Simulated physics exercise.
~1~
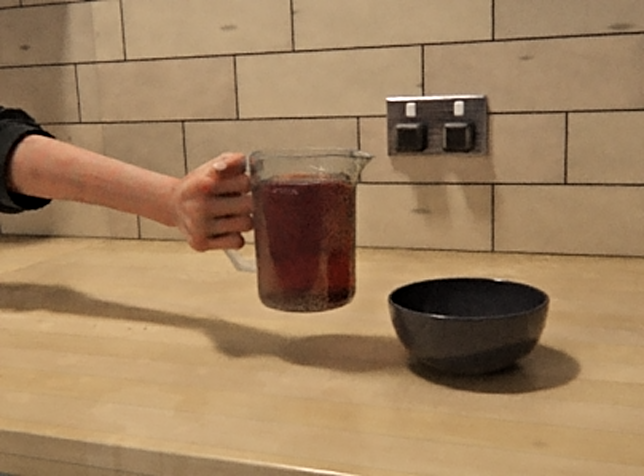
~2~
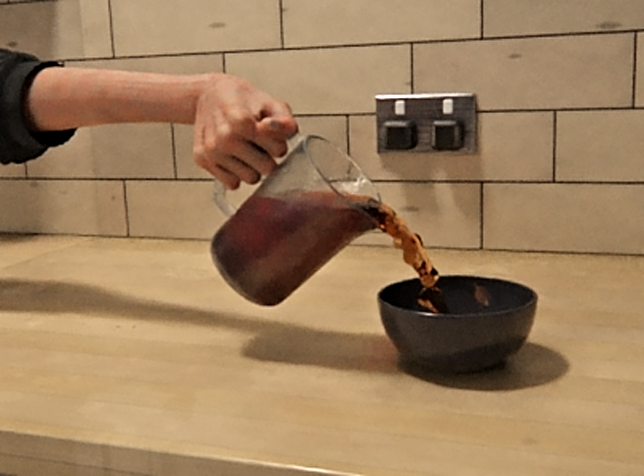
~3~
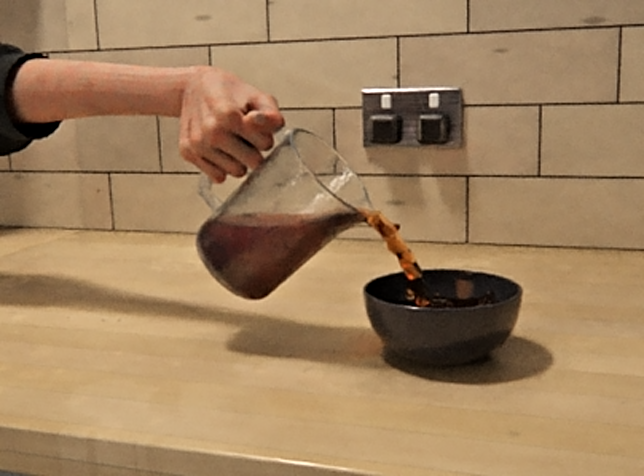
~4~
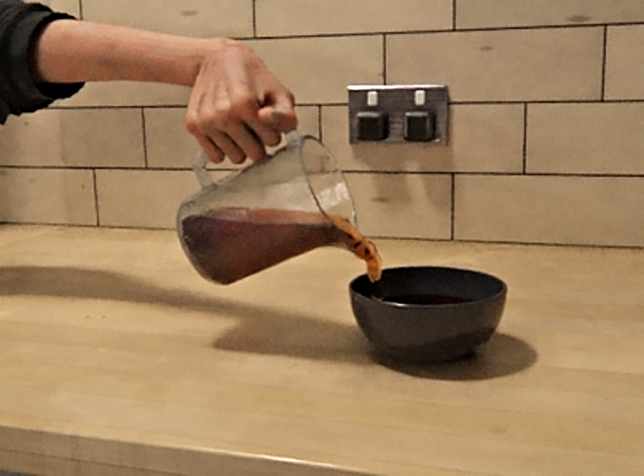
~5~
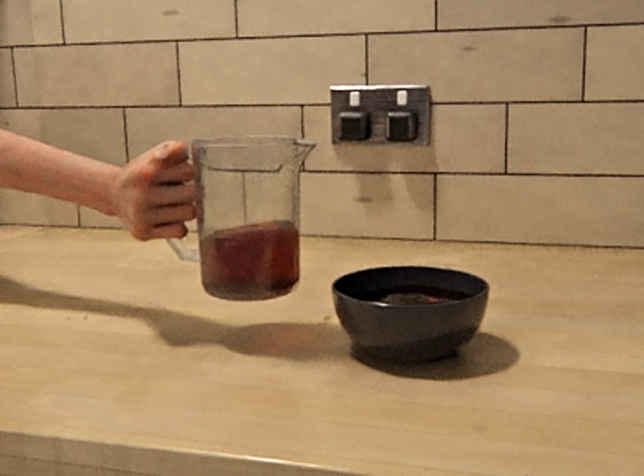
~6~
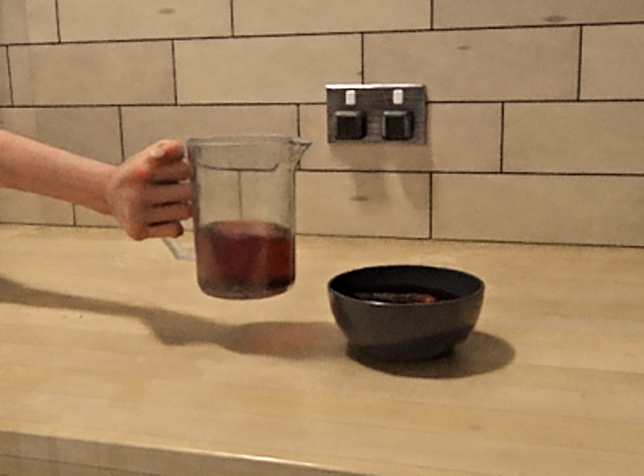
On a pale wooden counter before a wall of cream tiles with a double metal socket, seen from the front and slightly above, a hand at the left holds a clear glass pitcher nearly full of dark reddish tea. A dark round bowl sits to its right. The hand tips the pitcher steeply toward the bowl, and an amber stream runs from the spout into it. The pouring continues as the view drifts slightly right and the level in the pitcher drops. The hand then turns the pitcher upright, and it ends held beside the bowl, about half full, with tea in the bowl.
